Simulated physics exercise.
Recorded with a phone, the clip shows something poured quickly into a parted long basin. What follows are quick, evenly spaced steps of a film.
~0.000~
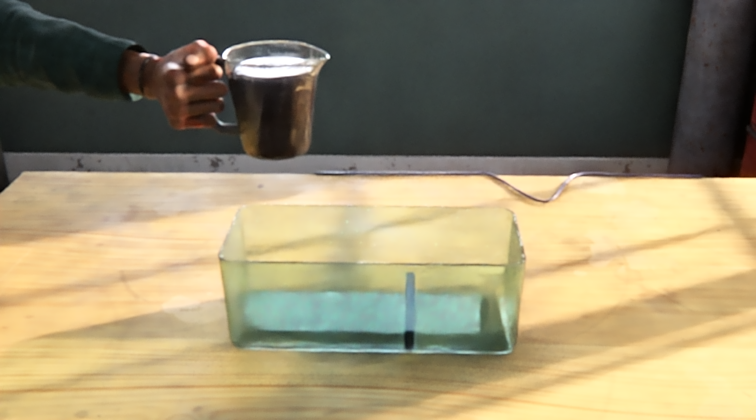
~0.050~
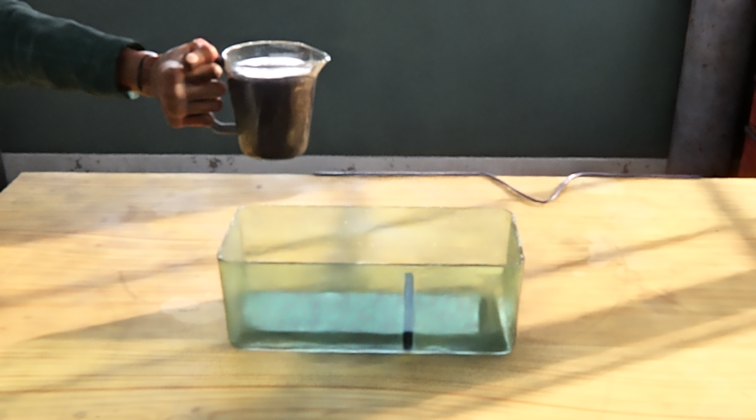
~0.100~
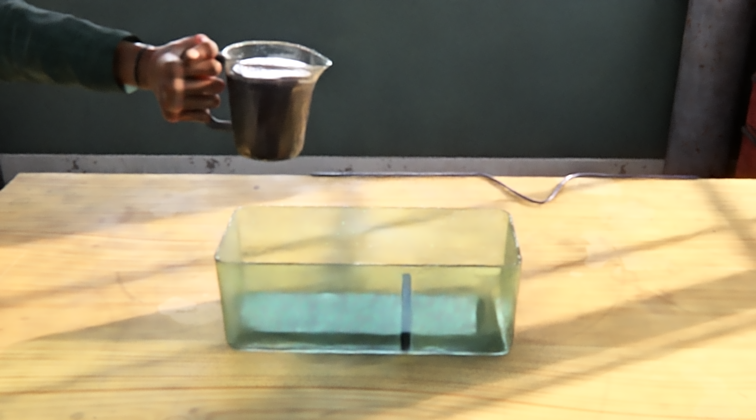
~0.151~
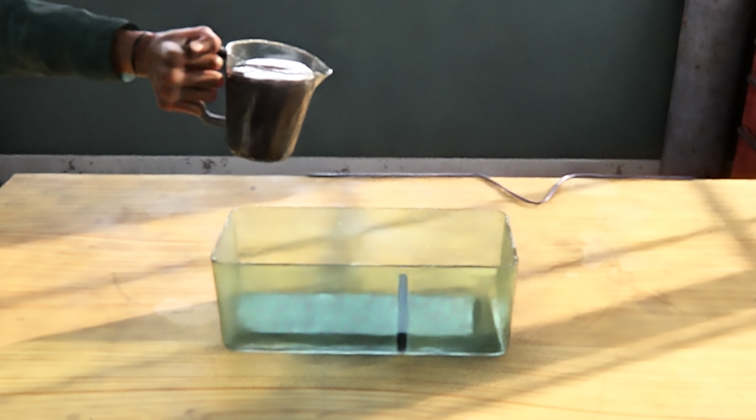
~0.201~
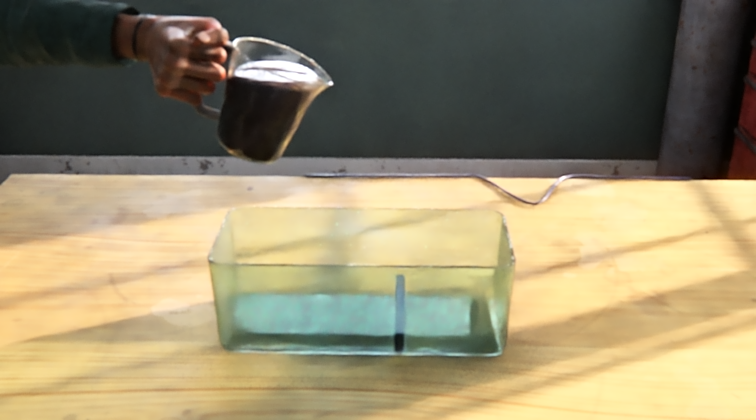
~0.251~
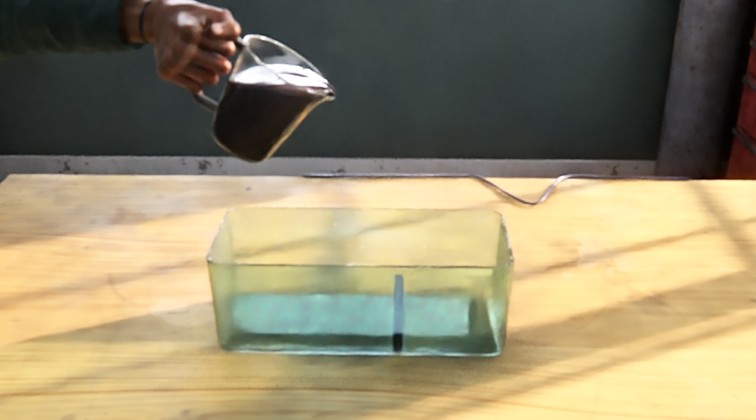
A hand holds a glass jug of dark coffee above a long basin, tilting it rightward.
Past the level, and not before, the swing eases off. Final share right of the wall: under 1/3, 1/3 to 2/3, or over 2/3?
Smaller than a third.
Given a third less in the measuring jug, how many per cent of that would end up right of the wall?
The share comes to roughly 10 per cent.
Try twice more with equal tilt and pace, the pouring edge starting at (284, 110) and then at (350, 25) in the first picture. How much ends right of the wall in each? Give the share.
Roughly 15 in a hundred the first time and 70 in a hundred the second.
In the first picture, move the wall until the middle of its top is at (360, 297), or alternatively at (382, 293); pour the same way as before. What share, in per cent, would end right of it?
That'd be about 90 percent for the first and about 80 percent for the other.
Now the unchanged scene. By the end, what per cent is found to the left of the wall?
Share: Roughly 75 %.
A moment on, the measuring jug is tipped on its side and 50 per cent is still to pour, 11 is left of the wall and 7 right of it.
Next, the measuring jug is tipped right over and 8 per cent is still to pour, 58 is left of the wall and 18 right of it.
Then the measuring jug is tipped right over and 0 per cent is still to pour, 73 is left of the wall and 20 right of it.
Later the measuring jug is tipped right over and 0 per cent is still to pour, 74 is left of the wall and 22 right of it.
In the end 74 per cent lies left of the wall, 22 right of it and 4 outside.
